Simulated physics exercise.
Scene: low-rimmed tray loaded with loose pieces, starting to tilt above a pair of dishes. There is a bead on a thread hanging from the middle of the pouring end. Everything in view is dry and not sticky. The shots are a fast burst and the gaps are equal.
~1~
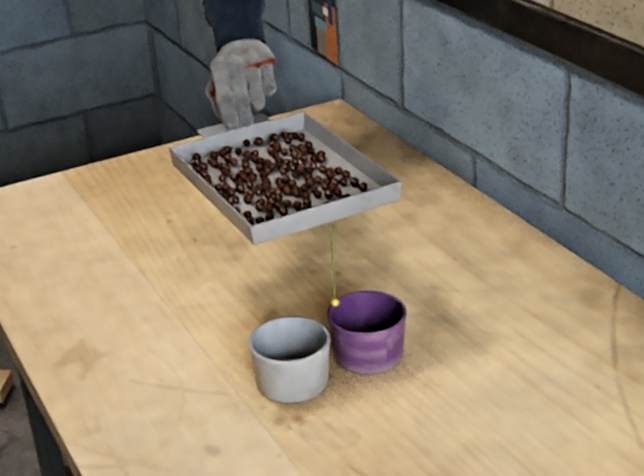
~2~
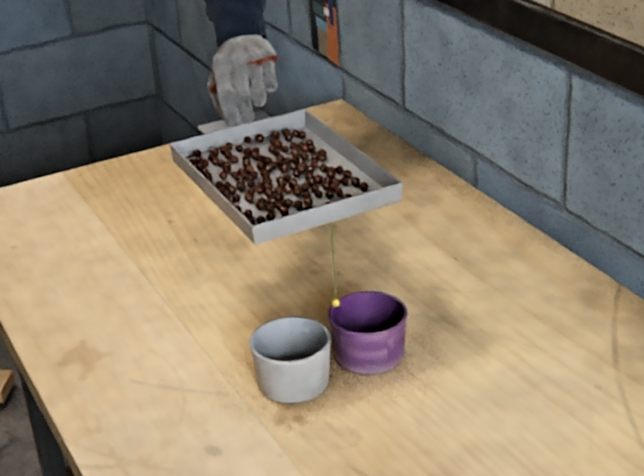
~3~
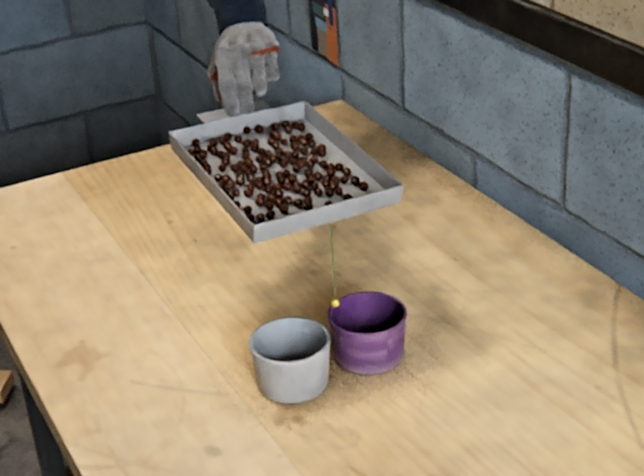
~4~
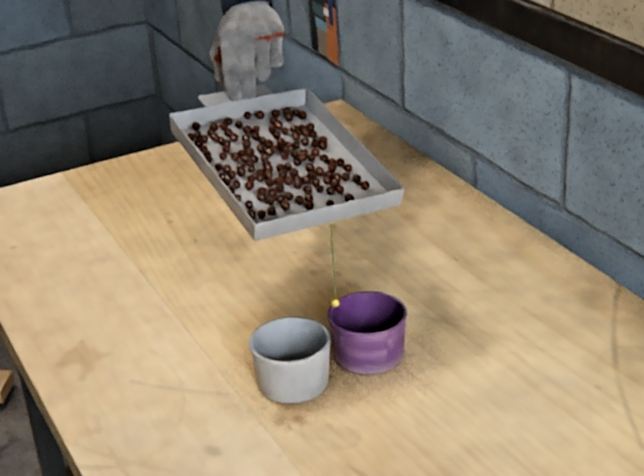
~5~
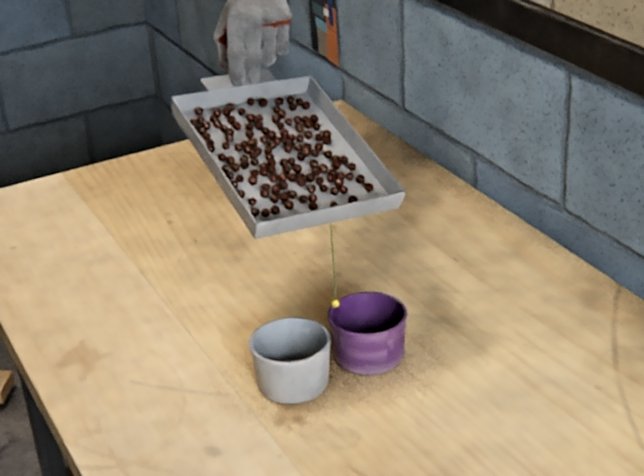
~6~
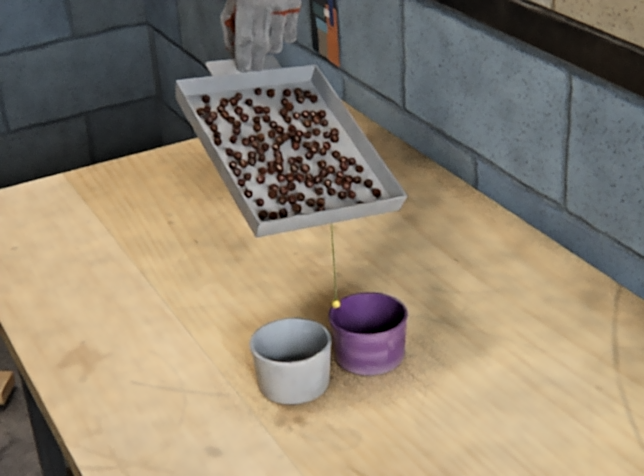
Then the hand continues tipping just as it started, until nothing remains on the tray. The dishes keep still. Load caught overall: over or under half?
Most likely the lost part will be the majority.
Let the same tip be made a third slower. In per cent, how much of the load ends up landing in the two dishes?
About 20 %.
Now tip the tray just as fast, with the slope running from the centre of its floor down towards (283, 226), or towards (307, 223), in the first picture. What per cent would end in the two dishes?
Near 80 % and 50 %.
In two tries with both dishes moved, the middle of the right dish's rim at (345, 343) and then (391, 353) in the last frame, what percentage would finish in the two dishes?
10 %, 10 %.
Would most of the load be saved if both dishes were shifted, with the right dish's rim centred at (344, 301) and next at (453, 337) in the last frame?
Taking the places in turn, it's shy of half and then shy of half.
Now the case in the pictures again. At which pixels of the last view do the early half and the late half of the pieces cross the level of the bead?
(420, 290) first, (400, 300) later.
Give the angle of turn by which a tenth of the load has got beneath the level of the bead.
That happens at around 80°.
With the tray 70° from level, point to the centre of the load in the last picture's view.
Somewhere near pixel (363, 198).
Just after the last frame, tray tipped steeply; almost all on the tray; just a few outside both; about a tenth in the air.
A moment on, tray tipped past a quarter turn; roughly a quarter on the tray; about a tenth in the right dish; roughly a third outside both; roughly a third in the air.
Further on, tray tipped past a quarter turn; roughly a quarter in the right dish; the larger part outside both.
When it is over, tray tipped past a quarter turn; not one in the left dish; roughly a quarter in the right dish; the larger part outside both.
